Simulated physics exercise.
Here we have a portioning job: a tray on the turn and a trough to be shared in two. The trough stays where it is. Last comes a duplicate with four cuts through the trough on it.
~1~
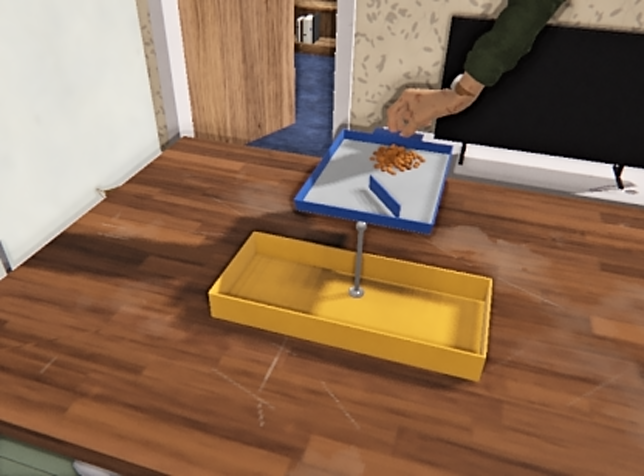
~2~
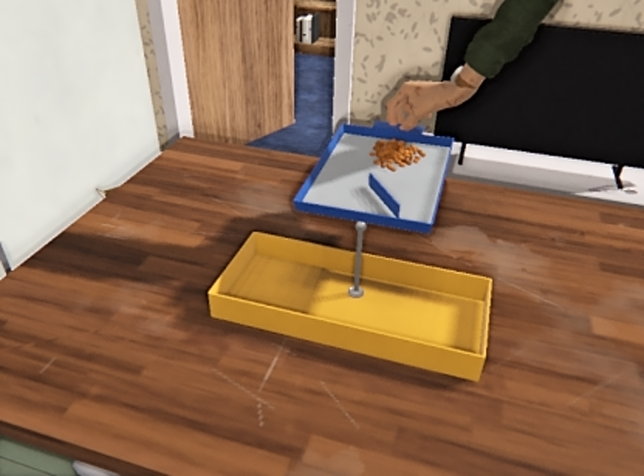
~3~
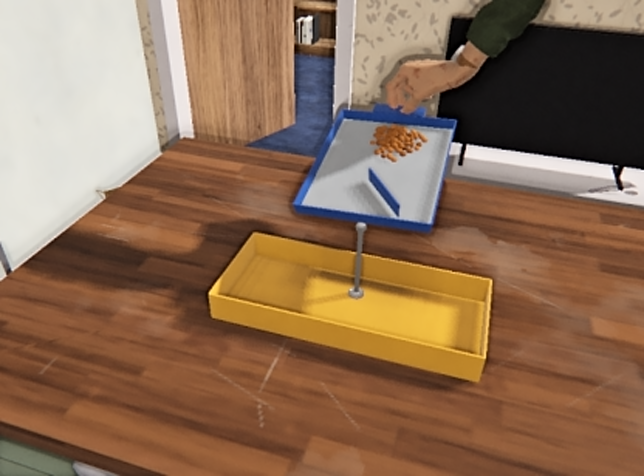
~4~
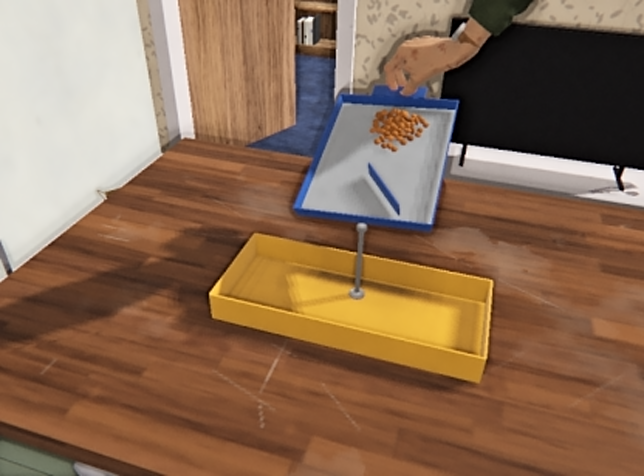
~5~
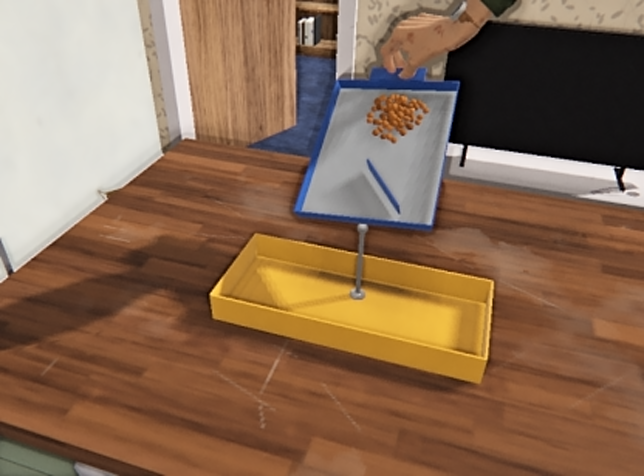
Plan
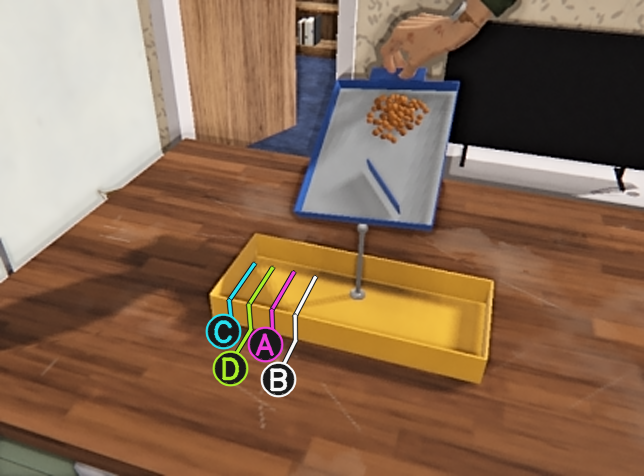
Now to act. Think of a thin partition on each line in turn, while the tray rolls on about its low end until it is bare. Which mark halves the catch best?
B.
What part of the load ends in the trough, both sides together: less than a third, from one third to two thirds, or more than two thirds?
More than two thirds.
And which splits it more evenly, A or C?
A.
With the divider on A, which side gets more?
Right.
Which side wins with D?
More lands on the right.
On the marked copy, line A crosses the front rim at (272, 309); line B crosses the front rim at (295, 315); line C crosses the front rim at (229, 299); line D crosses the front rim at (249, 304).
For line A, of what is caught, a small part on the left of the divider, most on the right.
For line B, of what is caught, about half on the left of the divider, about half on the right.
For line C, of what is caught, none on the left of the divider, all on the right.
For line D, of what is caught, a stray few on the left of the divider, nearly all on the right.
